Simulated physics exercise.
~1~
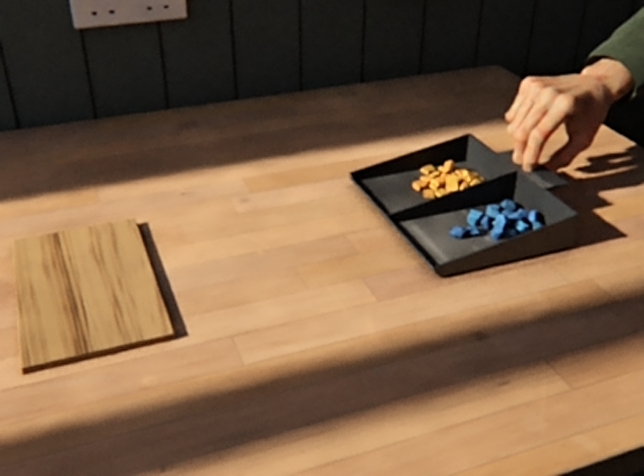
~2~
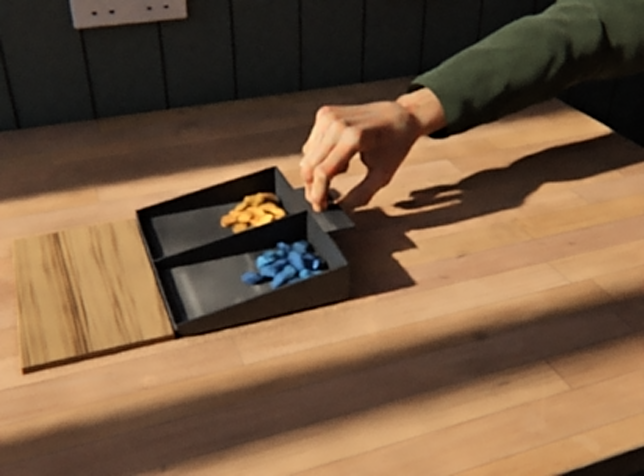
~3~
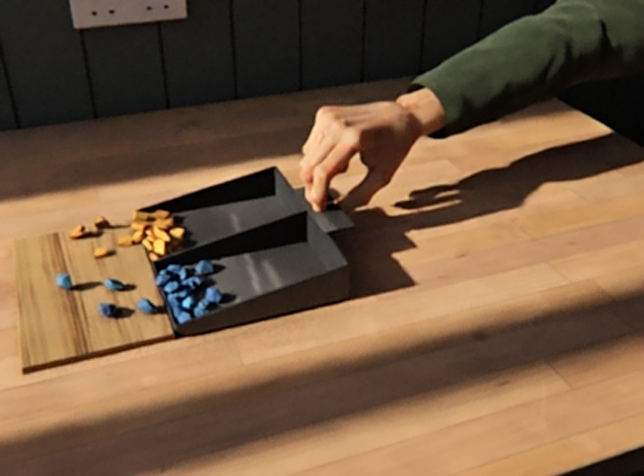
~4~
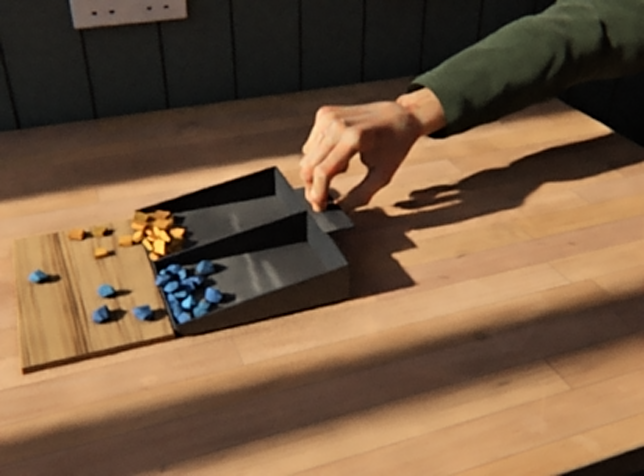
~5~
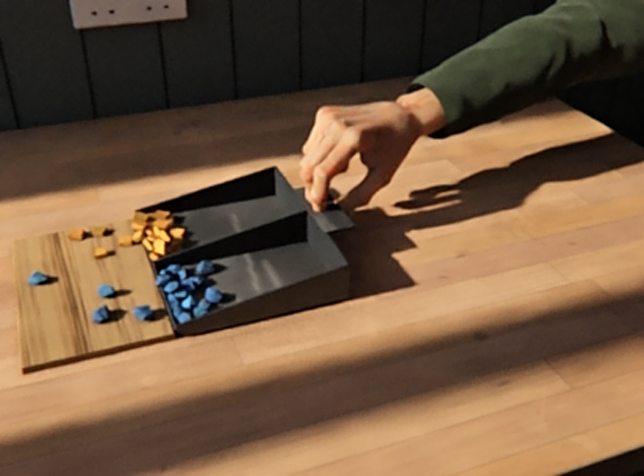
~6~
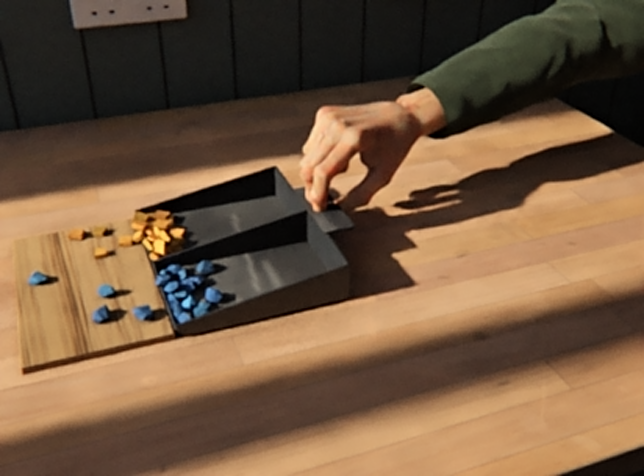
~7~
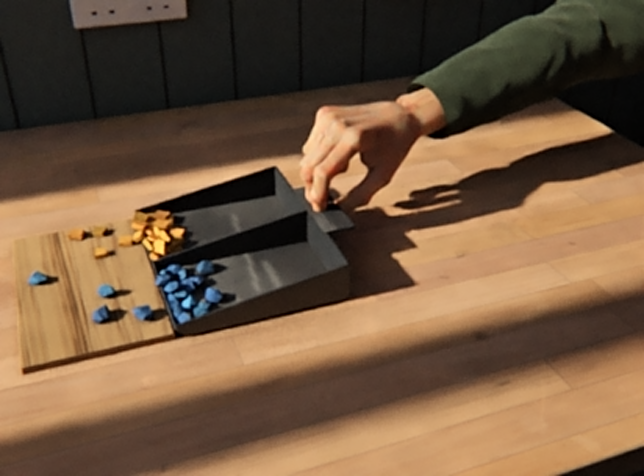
In this clip, a hand slides a dark two-part tray holding orange and blue pieces left along a wooden table until it stops against a flat board. The pieces slide forward, some spilling onto the board, and come to rest with most still inside the tray.
